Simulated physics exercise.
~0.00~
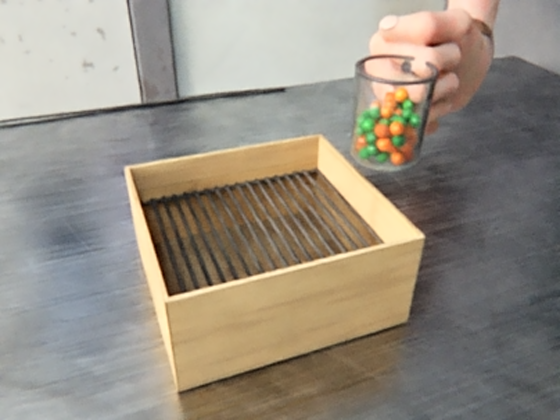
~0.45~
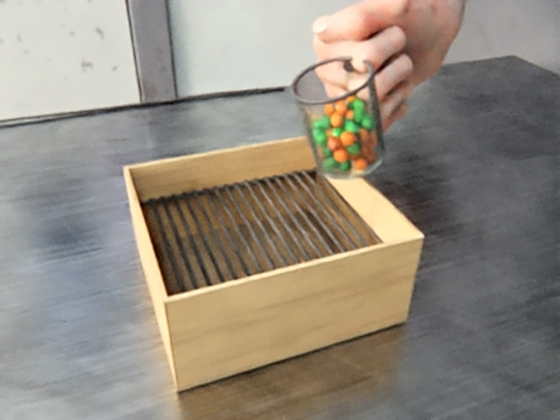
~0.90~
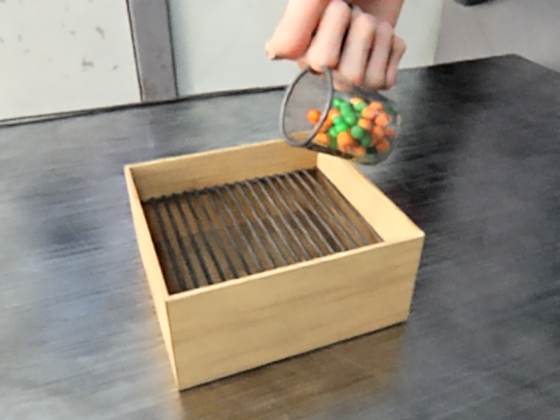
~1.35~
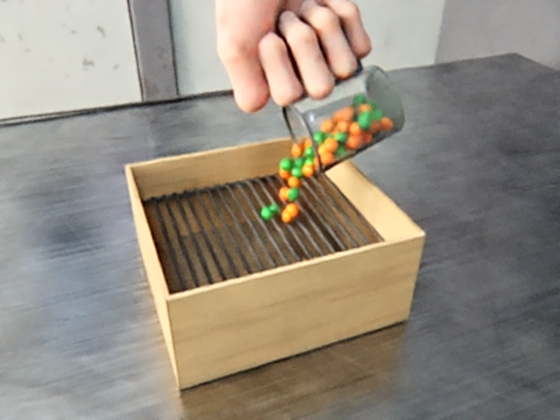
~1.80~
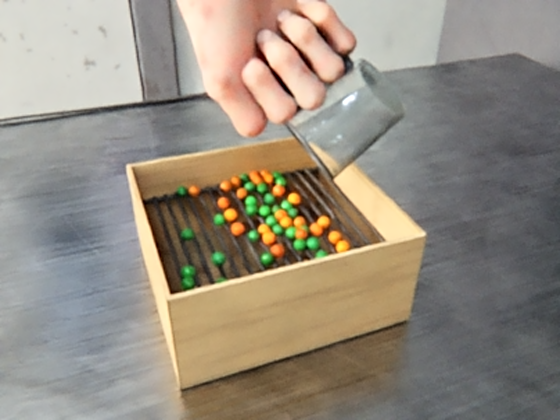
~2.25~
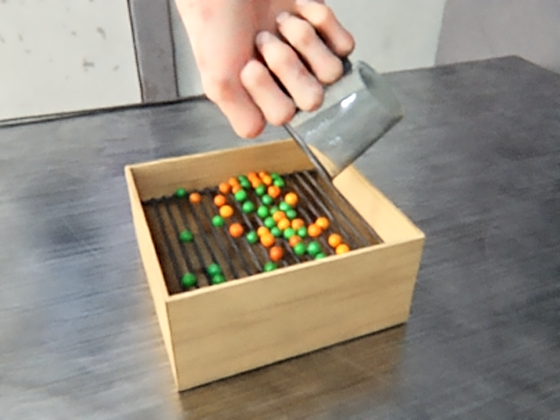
On a dark tabletop, a hand tips a glass of green and orange balls over a wooden-framed rack, where both colours stay on top.
